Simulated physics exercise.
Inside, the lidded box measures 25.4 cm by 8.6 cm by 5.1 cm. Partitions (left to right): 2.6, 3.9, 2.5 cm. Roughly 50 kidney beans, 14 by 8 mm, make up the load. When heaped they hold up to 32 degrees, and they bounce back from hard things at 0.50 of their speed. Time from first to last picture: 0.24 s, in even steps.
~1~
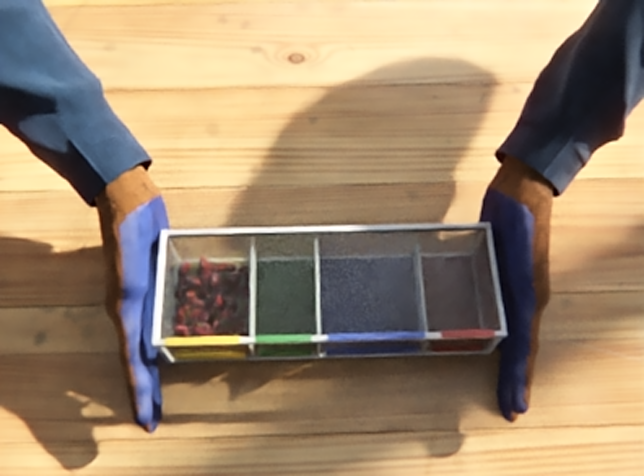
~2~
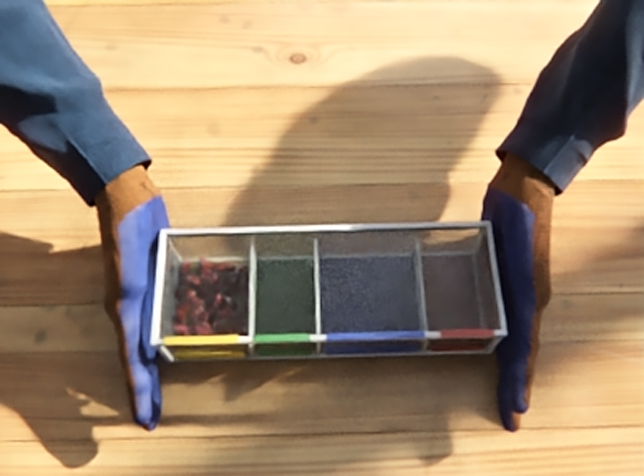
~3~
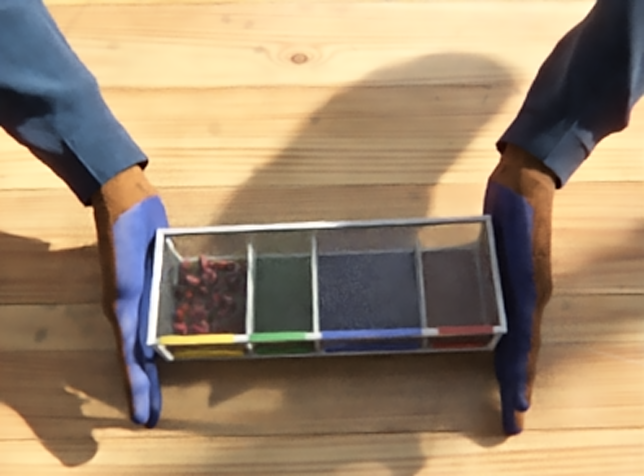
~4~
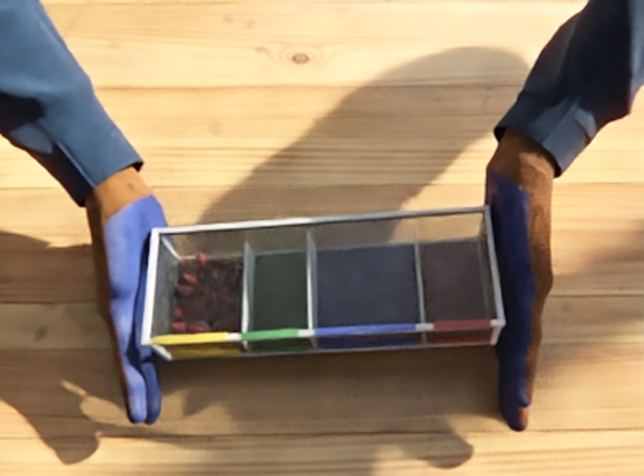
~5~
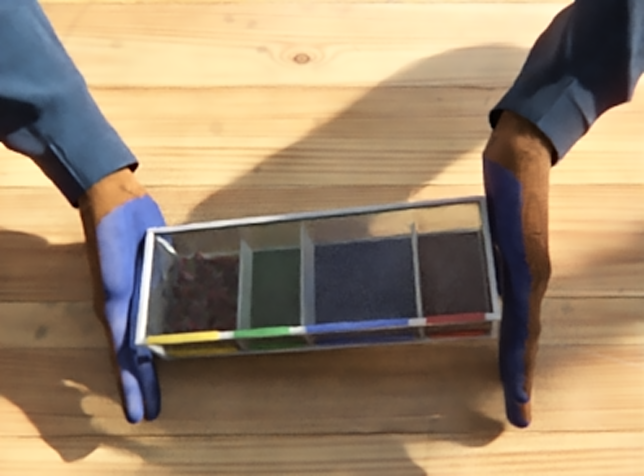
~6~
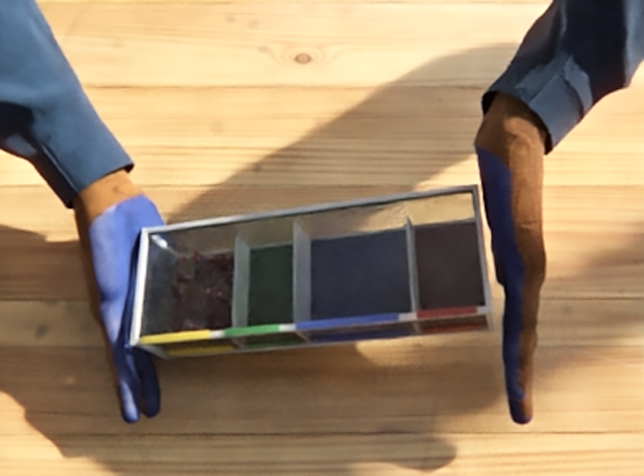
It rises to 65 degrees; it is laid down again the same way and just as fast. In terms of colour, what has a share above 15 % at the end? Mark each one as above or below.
Marked: Red below; blue below; green below; yellow above.
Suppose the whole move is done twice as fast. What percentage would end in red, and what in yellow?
In per cent, red gets 0 and yellow gets 100.
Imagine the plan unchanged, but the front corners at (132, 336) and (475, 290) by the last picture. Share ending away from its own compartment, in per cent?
I'd put it at about 0 per cent.
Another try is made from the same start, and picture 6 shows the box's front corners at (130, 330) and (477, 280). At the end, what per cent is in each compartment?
Red 0; blue 0; green 0; yellow 100.
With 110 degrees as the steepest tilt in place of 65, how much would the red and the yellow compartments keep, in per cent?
Then red would get 0 per cent and yellow 100 per cent.
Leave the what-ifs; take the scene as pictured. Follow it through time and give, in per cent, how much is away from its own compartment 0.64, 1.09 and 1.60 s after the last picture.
Estimates: 0 / 0 / 0.
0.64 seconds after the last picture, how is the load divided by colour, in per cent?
It splits as red 0, blue 0, green 0 and yellow 100 percent.
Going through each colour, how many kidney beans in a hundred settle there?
Red: 0 %, blue: 0 %, green: 0 %, yellow: 100 %.
Then, 0.64 s after the last picture, tilt 64 degrees; yellow 100 %.
Then, 1.09 s after the last picture, tilt 27 degrees; yellow 100 %.
Then, 1.60 s after the last picture, tilt 0 degrees; yellow 100 %.
In the end, red 0 %, blue 0 %, green 0 %, yellow 100 %.
